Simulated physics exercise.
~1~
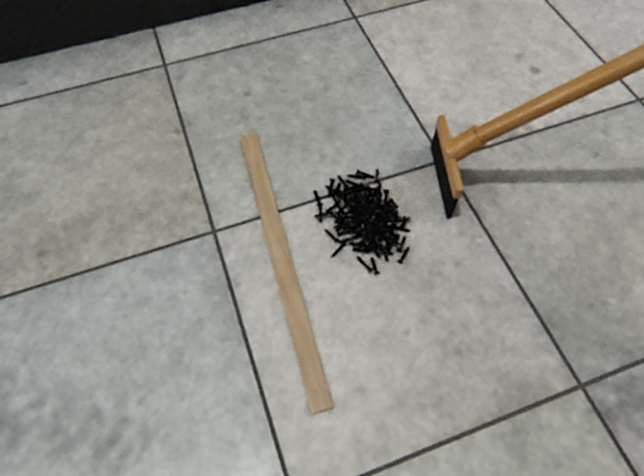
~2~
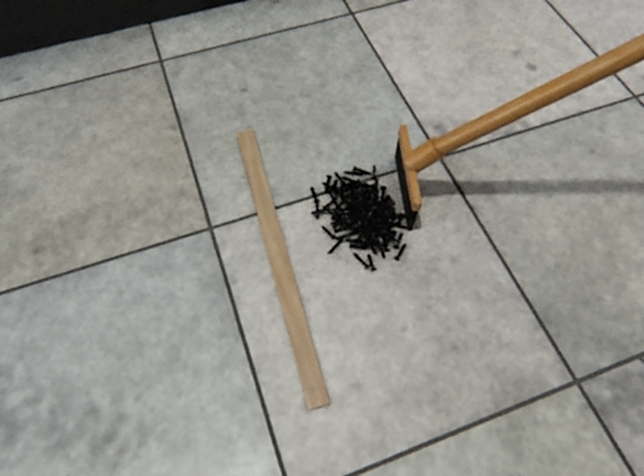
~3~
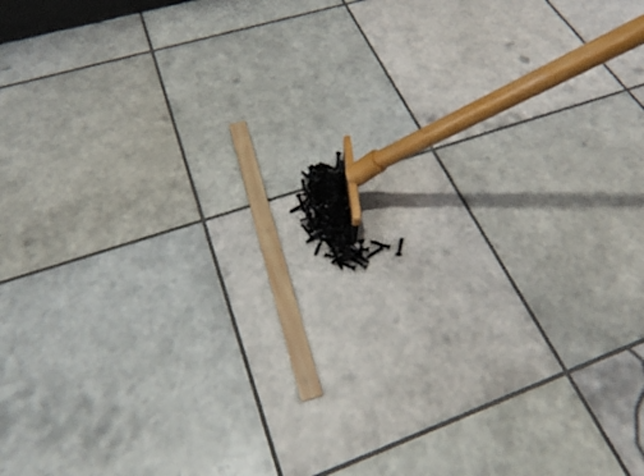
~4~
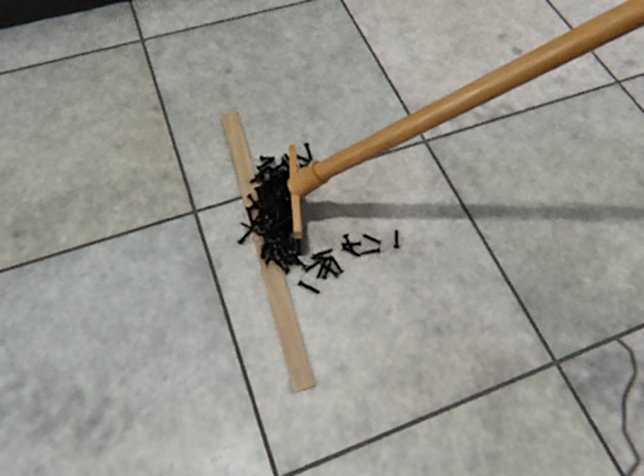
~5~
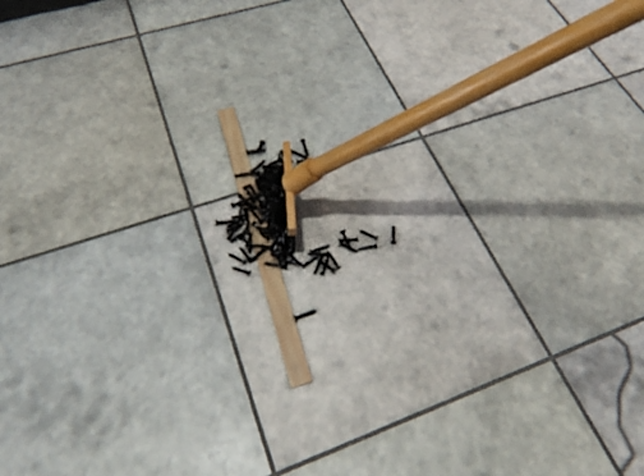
On a grey tiled floor, a wooden-handled squeegee moved left into a pile of small black screws and pushed them against a thin wooden strip, where it stopped with some spilling onto and just past the strip and others left scattered nearby.
